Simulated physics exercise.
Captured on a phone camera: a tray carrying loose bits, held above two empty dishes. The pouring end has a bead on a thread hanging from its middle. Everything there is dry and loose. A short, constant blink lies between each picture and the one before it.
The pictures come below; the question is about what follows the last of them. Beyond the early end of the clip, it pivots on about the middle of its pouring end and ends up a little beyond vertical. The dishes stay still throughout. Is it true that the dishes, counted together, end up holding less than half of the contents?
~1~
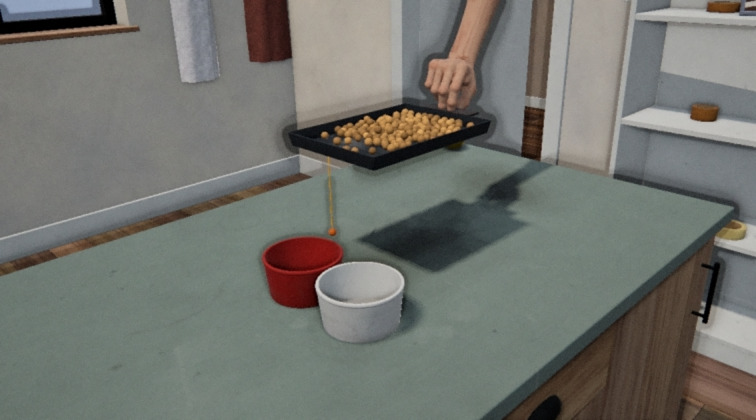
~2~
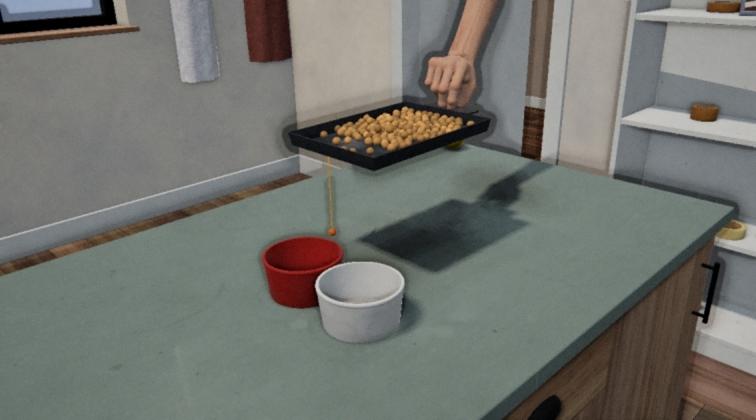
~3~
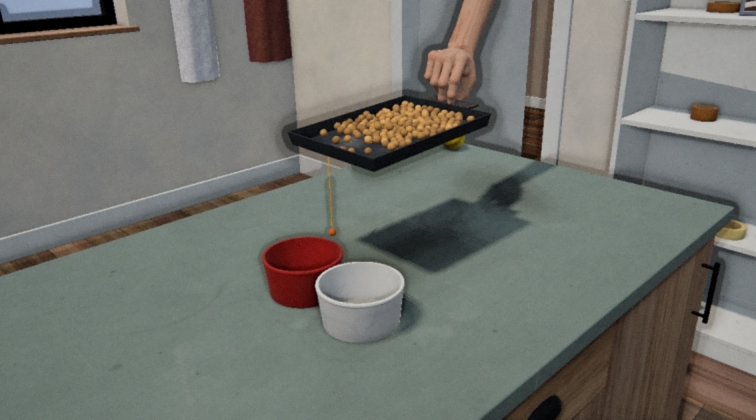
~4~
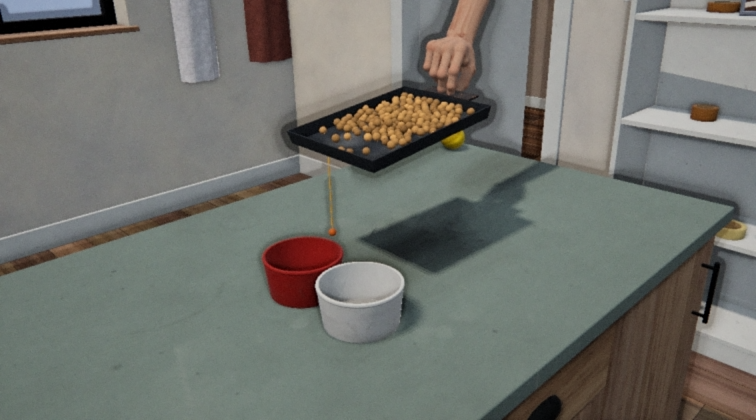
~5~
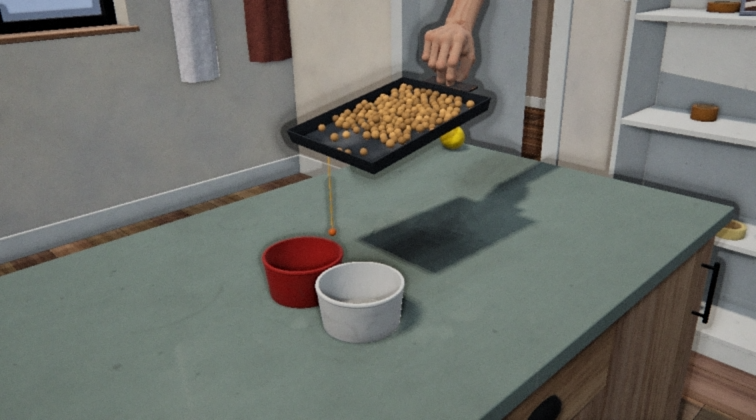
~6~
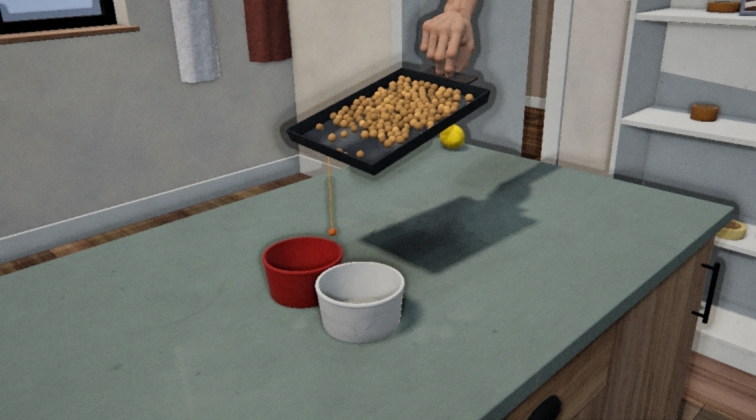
No, more than half.
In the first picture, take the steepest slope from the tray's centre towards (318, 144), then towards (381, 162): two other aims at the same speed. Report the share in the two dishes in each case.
Somewhere close to 10 % the first time, 60 % the second.
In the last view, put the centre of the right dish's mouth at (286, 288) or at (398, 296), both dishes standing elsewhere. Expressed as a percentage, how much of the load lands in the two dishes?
You'd get 0 in a hundred first and 80 in a hundred after that.
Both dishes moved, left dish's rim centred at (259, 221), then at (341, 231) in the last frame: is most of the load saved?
Try 1: A lesser share; try 2: A lesser share.
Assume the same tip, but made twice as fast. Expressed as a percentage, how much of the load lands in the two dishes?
Close to 80 in a hundred.
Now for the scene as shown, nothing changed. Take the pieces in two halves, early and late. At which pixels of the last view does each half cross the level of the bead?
The opening half passes (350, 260), the closing half (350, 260).
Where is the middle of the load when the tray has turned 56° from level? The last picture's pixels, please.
In the last view, the load is centred close to (358, 131).
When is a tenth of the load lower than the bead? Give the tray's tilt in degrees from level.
Angle reached: About 80°.
Soon, tray tipped steeply; nearly all on the tray; a stray few in the right dish; a small part in the air.
A while on, tray tipped right over; about a quarter on the tray; about a third in the right dish; a small part in the left dish; a small part outside both; about a quarter in the air.
Towards the end, tray tipped past a quarter turn; about two thirds in the right dish; about a quarter in the left dish; a small part outside both.
Finally, tray tipped past a quarter turn; about two thirds in the right dish; about a quarter in the left dish; a small part outside both.
